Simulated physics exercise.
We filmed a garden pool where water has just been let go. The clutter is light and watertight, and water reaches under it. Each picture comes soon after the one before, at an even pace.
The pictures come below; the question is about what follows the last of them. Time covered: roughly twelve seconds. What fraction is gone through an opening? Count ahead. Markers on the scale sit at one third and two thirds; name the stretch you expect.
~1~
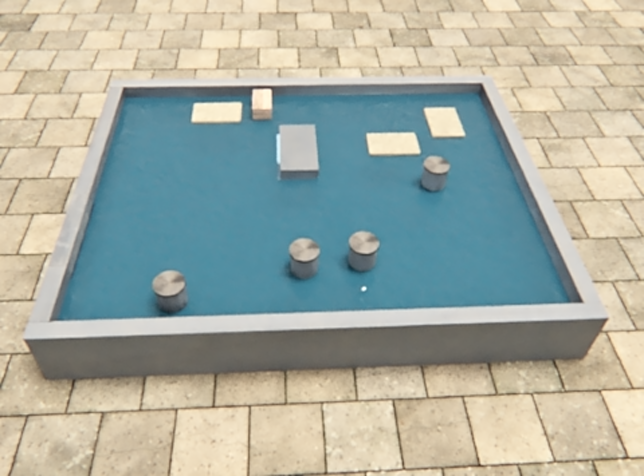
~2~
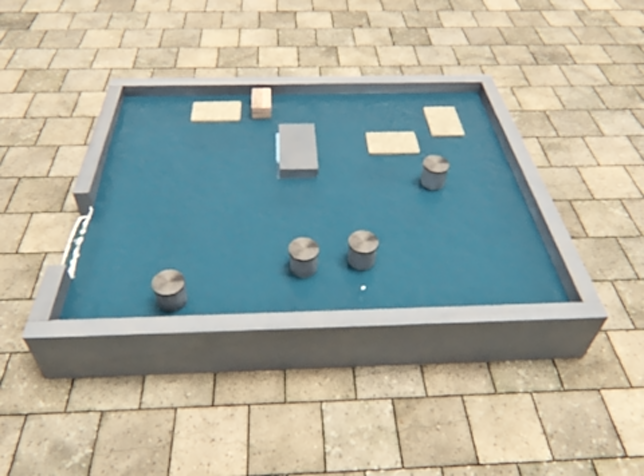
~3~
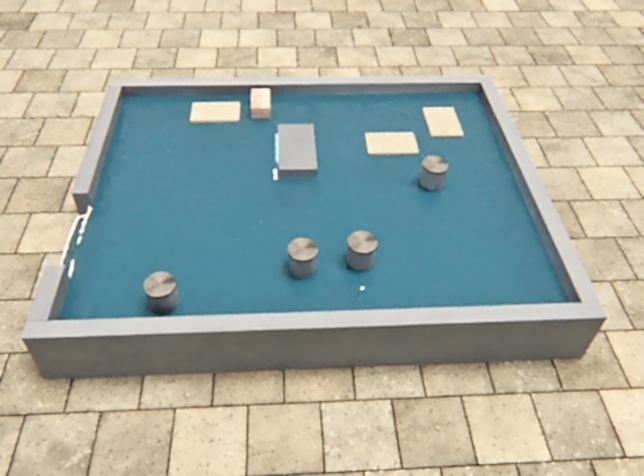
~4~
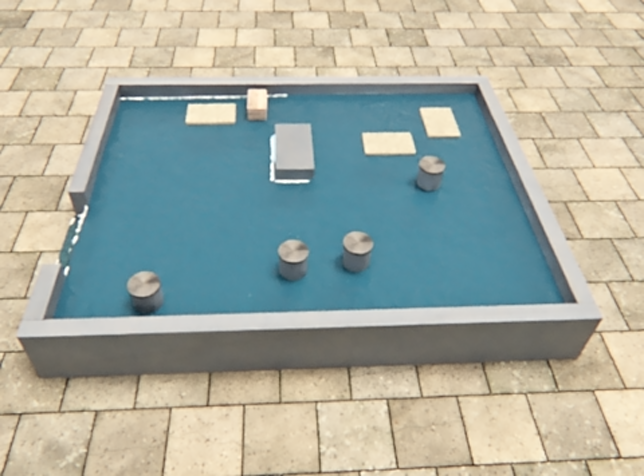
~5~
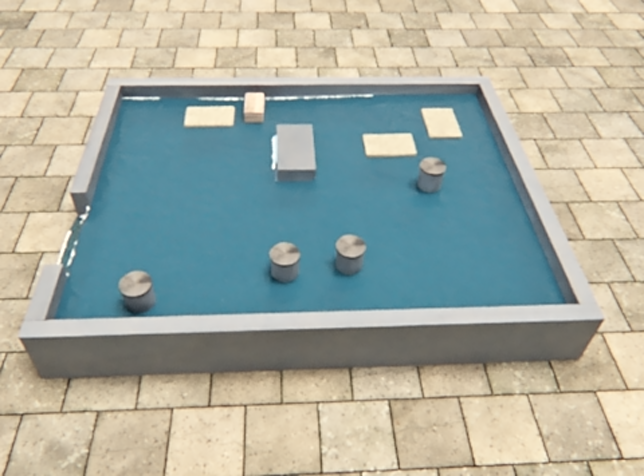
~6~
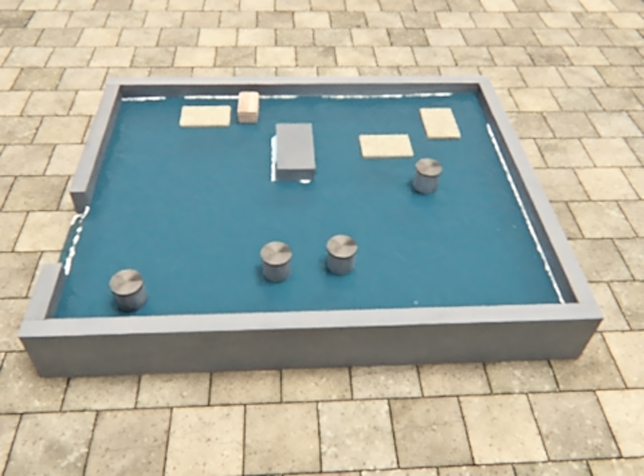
Bottom third.
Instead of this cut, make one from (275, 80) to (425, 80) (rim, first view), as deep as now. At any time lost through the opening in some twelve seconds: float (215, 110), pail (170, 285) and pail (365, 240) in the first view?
One after the other: Yes, no, inside.
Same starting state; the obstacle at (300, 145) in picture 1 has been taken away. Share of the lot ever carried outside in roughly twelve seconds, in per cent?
I'd put it at around 0 percent.
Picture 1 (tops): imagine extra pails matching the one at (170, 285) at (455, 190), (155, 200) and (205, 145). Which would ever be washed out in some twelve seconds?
Copy by copy, in the order given: Not carried off, swept away, swept away.
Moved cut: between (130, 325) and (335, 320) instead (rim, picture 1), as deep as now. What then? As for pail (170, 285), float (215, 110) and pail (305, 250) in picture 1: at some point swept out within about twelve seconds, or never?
Object one: Leaves; object two: Remains; object three: Leaves.
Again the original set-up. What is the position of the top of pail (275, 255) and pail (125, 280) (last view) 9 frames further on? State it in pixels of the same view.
(225, 261) and (78, 250), roughly.
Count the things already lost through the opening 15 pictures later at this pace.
It comes to 0.
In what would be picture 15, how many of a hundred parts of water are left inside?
Close to 84 percent of it stays.
A moment on, 0 of 8 are out; 8 afloat.
Next, 0 of 8 are out; 8 afloat.
Later, 0 of 8 are out; 8 afloat.
In the end, 0 of 8 are out; 8 afloat.
